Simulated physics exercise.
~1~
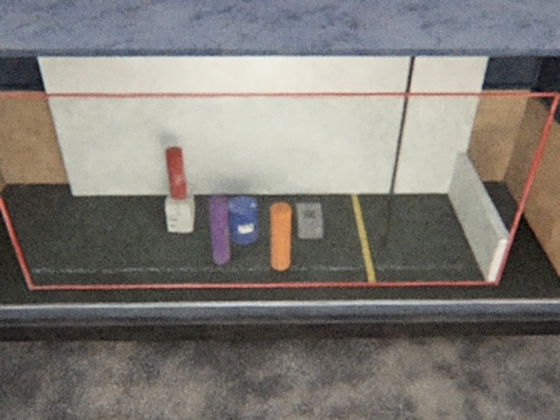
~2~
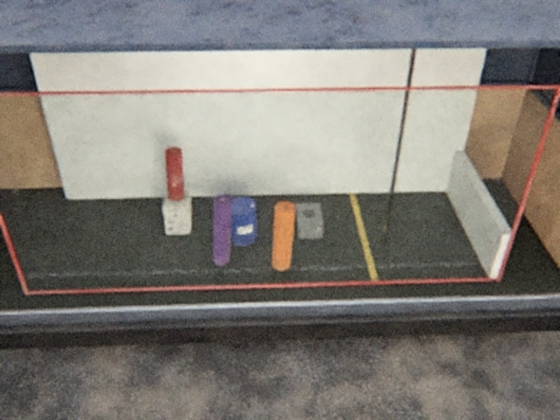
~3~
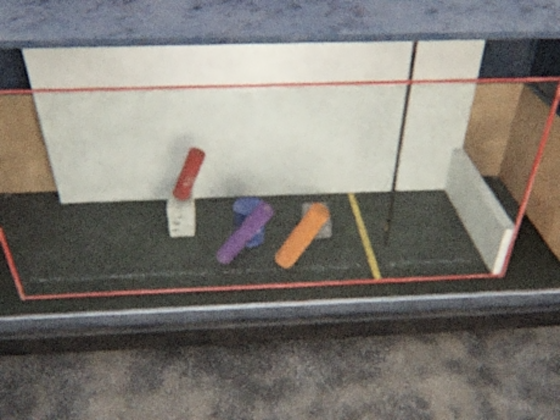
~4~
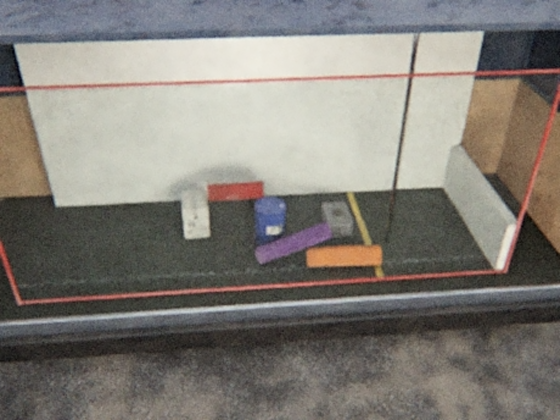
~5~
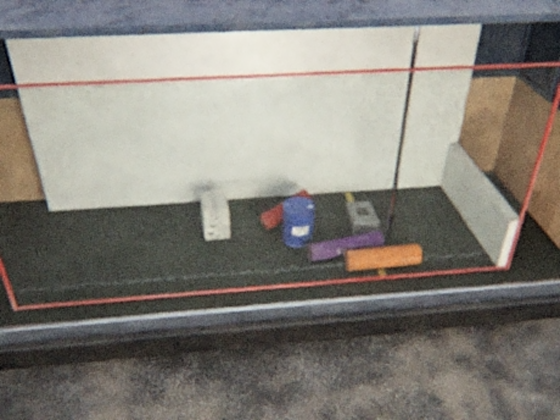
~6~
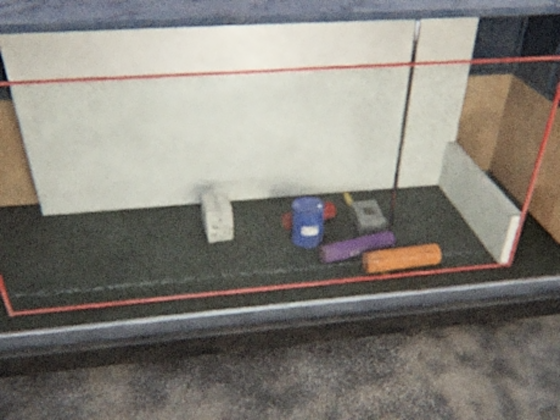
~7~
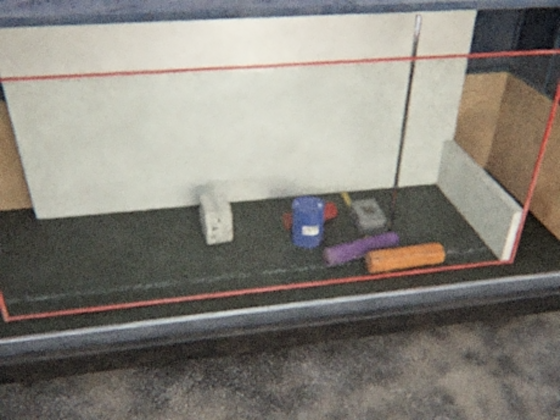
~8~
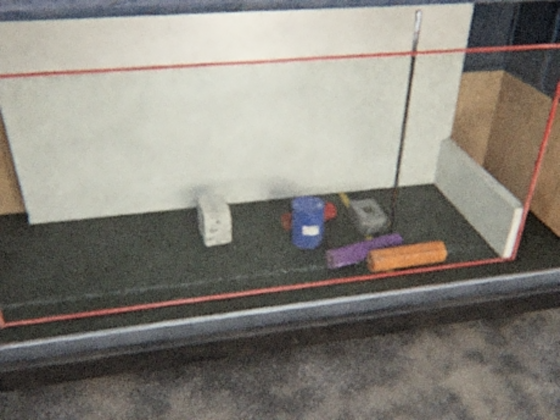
A long, dark-floored bay with a pale back wall, outlined in red, is seen from the front and slightly above as the view drifts gently. A red roll stands by a white pack on the left, with a purple roll, blue drum, orange roll and grey toolbox toward a yellow line and thin pole. The three rolls tilt right and topple, while everything loose slides right. The red roll drops behind the drum. All then settles, with the orange roll and toolbox across the line, and the drum, red roll and white pack short of it.
